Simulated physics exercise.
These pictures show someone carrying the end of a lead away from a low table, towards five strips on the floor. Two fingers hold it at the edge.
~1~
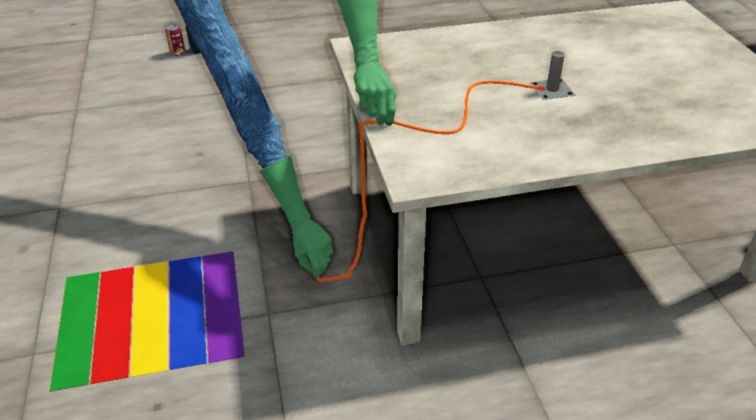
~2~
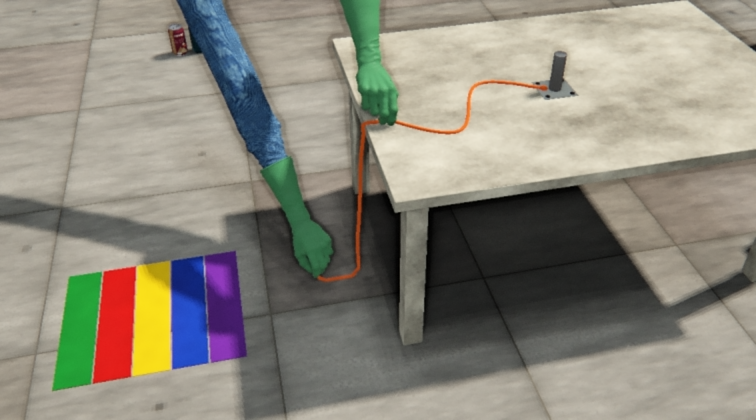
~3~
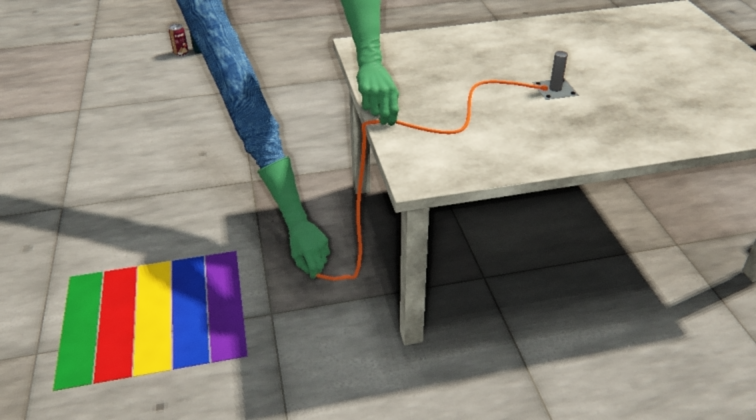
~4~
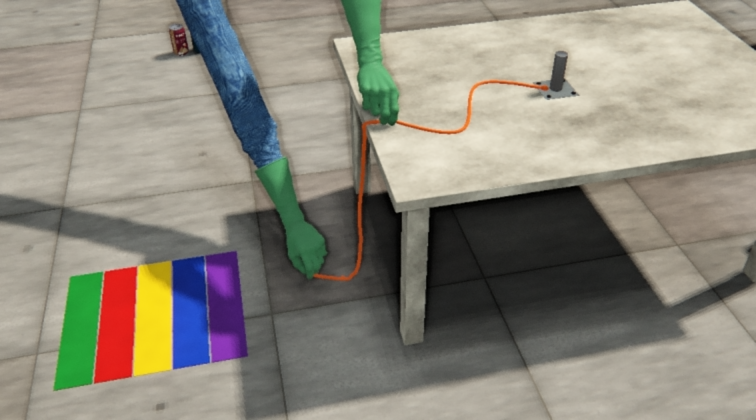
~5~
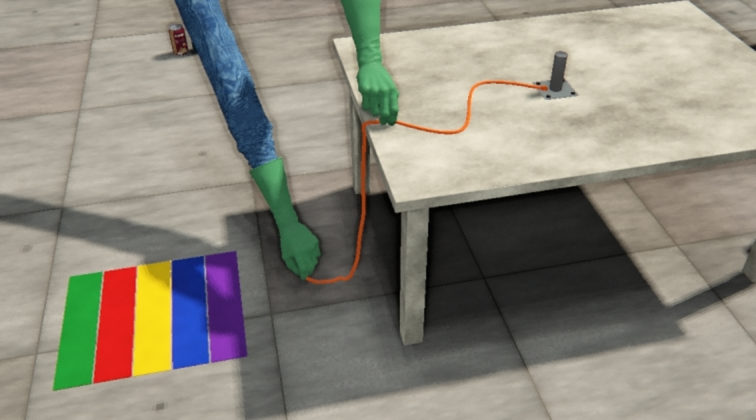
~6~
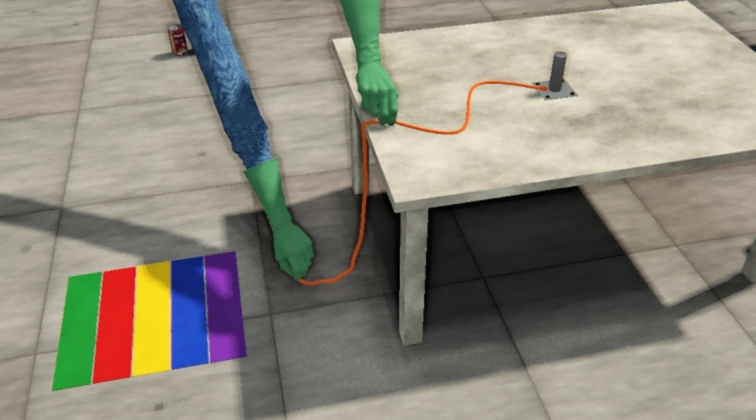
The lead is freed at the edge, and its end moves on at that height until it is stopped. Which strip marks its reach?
It halts on the red strip.
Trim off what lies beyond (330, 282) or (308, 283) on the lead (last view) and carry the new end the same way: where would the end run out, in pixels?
Try by try, around (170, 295) and (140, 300).
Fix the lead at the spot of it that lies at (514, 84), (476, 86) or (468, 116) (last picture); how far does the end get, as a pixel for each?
About (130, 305), (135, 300) and (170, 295).
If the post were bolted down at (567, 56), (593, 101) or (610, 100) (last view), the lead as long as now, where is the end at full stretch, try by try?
Near (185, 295), (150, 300) and (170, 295).
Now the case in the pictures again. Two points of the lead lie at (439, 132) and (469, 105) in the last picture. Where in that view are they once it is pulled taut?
About (374, 122), and the other about (442, 109).
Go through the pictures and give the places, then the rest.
In the first frame, end (314, 272); purple (225, 338); blue (188, 345); yellow (149, 352); red (111, 358); green (72, 365).
In the second frame, end (314, 272); lead through (509, 83) (469, 107) (419, 128) (362, 148) (359, 211) (358, 269).
In the third frame, end (311, 273).
In the fourth frame, end (308, 274); lead through (510, 83) (470, 107) (420, 128) (364, 148) (360, 211) (357, 270).
In the fifth frame, end (301, 275).
In the sixth frame, end (295, 276); lead through (508, 84) (468, 107) (418, 129) (365, 148) (363, 211) (351, 269).
A little later, end near (177, 295); over blue.
Next, end near (140, 301); over yellow.
When it is tight, end near (118, 304); over red. Over red.
